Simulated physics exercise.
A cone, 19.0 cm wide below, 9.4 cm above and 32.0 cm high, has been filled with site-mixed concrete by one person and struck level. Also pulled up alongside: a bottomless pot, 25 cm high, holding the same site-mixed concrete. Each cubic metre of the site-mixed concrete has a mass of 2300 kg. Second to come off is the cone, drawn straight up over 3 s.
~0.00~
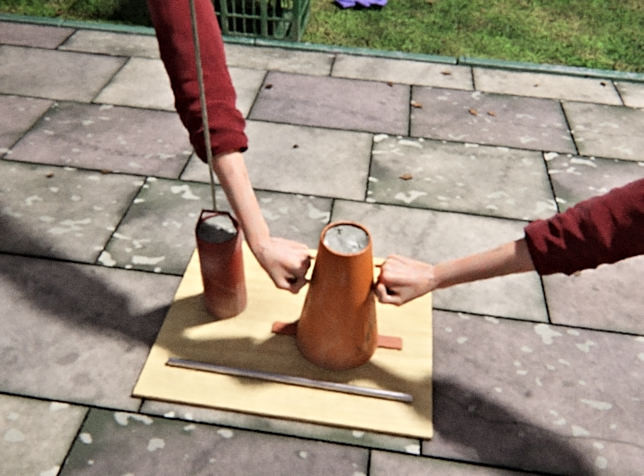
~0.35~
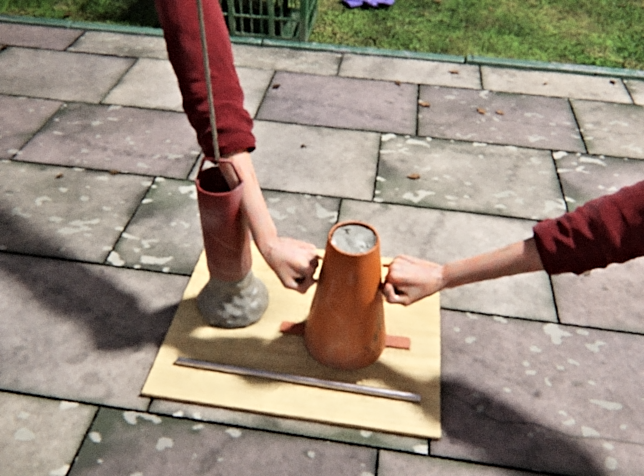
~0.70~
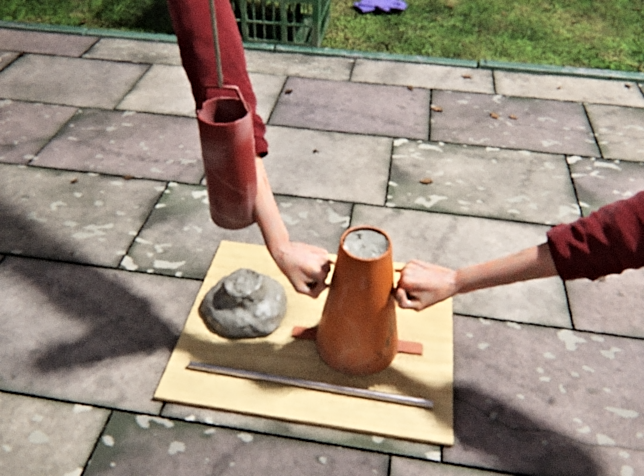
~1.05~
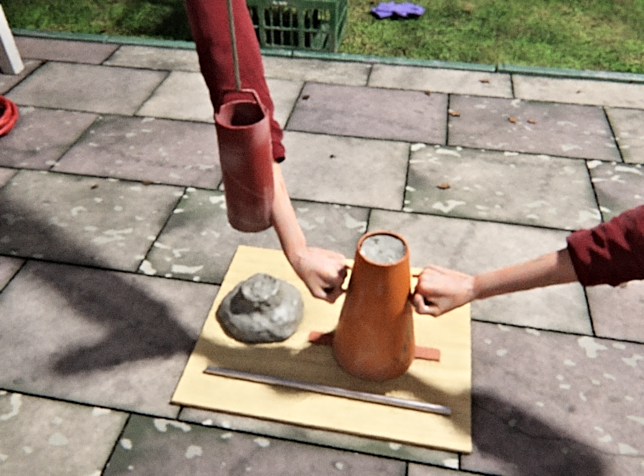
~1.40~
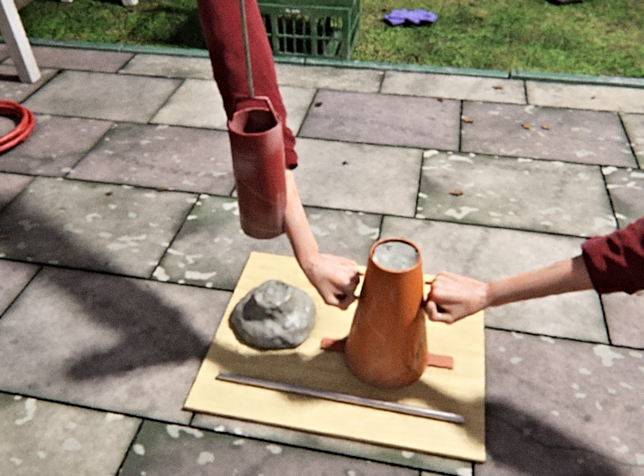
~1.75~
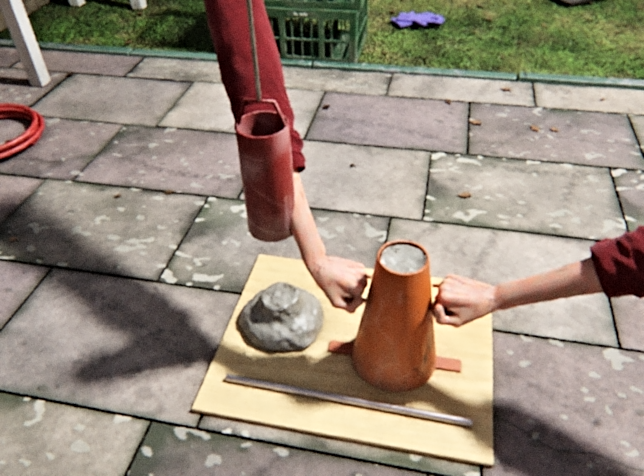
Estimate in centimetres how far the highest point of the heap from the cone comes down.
The highest point comes down roughly 17 centimetres.
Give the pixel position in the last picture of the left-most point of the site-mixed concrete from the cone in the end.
I'd point to somewhere near (328, 357).
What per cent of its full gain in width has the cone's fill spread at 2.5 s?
Roughly 80 per cent.
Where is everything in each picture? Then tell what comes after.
The first frame shows middle of the pot's mouth at (218, 229), still down; middle of the cone's top at (346, 239), not yet moved.
The second frame shows middle of the pot's mouth at (220, 180), raised 13 cm; middle of the cone's top at (354, 238), not yet moved.
The third frame shows middle of the pot's mouth at (224, 112), raised 31 cm; what the pot left 9.9 cm high and 21 cm wide, top at (244, 281); middle of the cone's top at (366, 243), not yet moved.
The fourth frame shows middle of the pot's mouth at (241, 115), raised 31 cm; what the pot left 9.9 cm high and 21 cm wide, top at (261, 286); middle of the cone's top at (383, 248), not yet moved.
The fifth frame shows middle of the pot's mouth at (254, 122), raised 31 cm; what the pot left 9.9 cm high and 21 cm wide, top at (273, 292); middle of the cone's top at (396, 255), not yet moved.
The sixth frame shows middle of the pot's mouth at (262, 125), raised 31 cm; what the pot left 9.9 cm high and 21 cm wide, top at (280, 295); middle of the cone's top at (403, 258), not yet moved.
After 2.5 s, the cone is up 7.5 cm; the site-mixed concrete has come down 13 cm to 19 cm and is 29 cm wide.
After 3.3 s, the cone is up 21 cm; the site-mixed concrete has come down 17 cm to 15 cm and is 31 cm wide.
After 4.0 s, the cone is up 32 cm; the site-mixed concrete has come down 17 cm to 15 cm and is 31 cm wide.
After 4.9 s, the cone is clear; the site-mixed concrete has come down 17 cm to 15 cm and is 31 cm wide.
After 5.5 s, at rest, the cone is clear; the site-mixed concrete has come down 17 cm to 15 cm and is 31 cm wide.
